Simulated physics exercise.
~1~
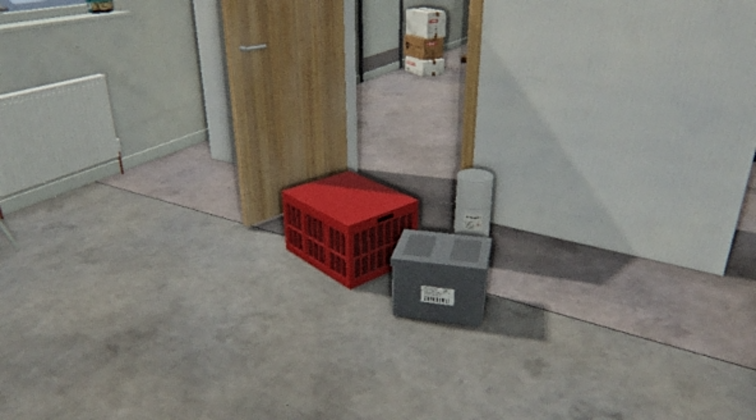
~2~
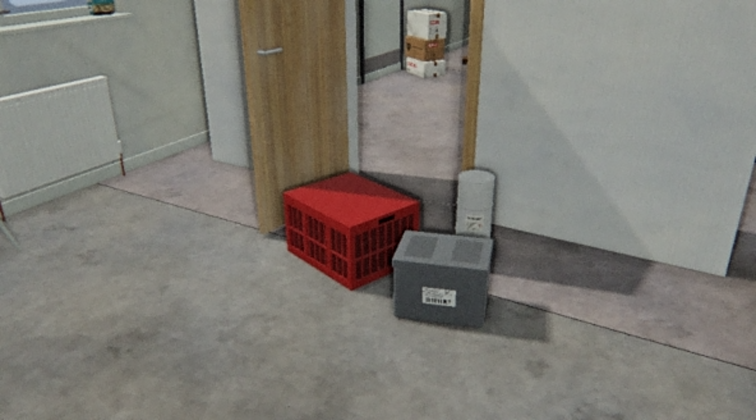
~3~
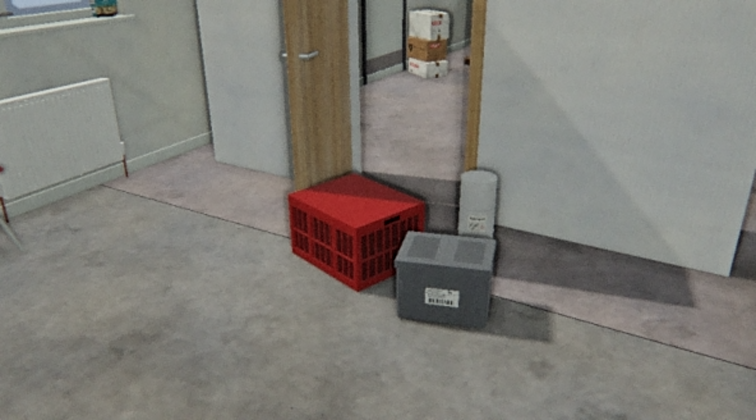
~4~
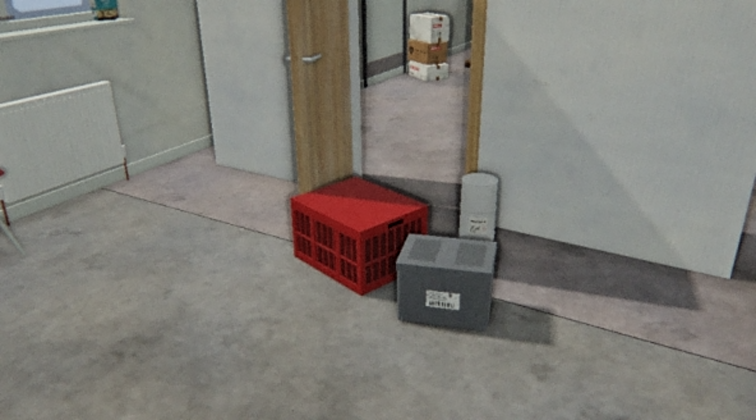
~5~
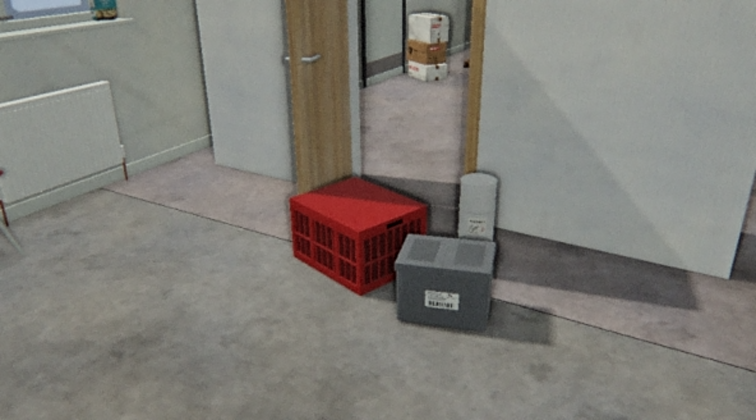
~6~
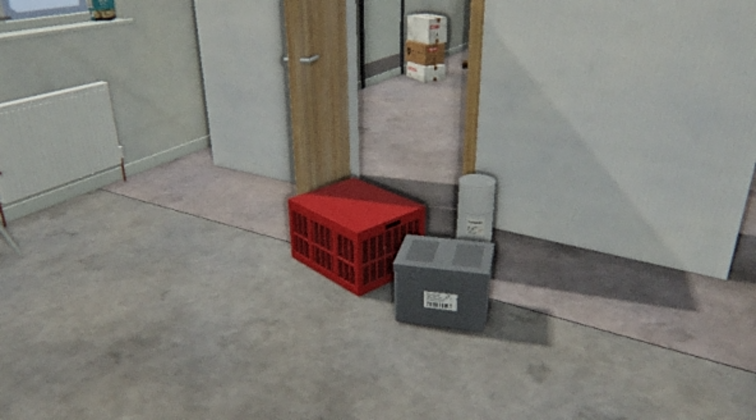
In a grey-floored room with a radiator on the left wall, a wooden door stands wide open beside a doorway, through which stacked boxes can be seen. A red crate, a grey tote and a white canister sit on the floor near the opening. The door swings a short way to the right, its free edge closing in behind the red crate. It meets the crate, which shifts slightly to the right, and then the door stops. The tote and canister stay put, and the door ends still well open, held at the crate.
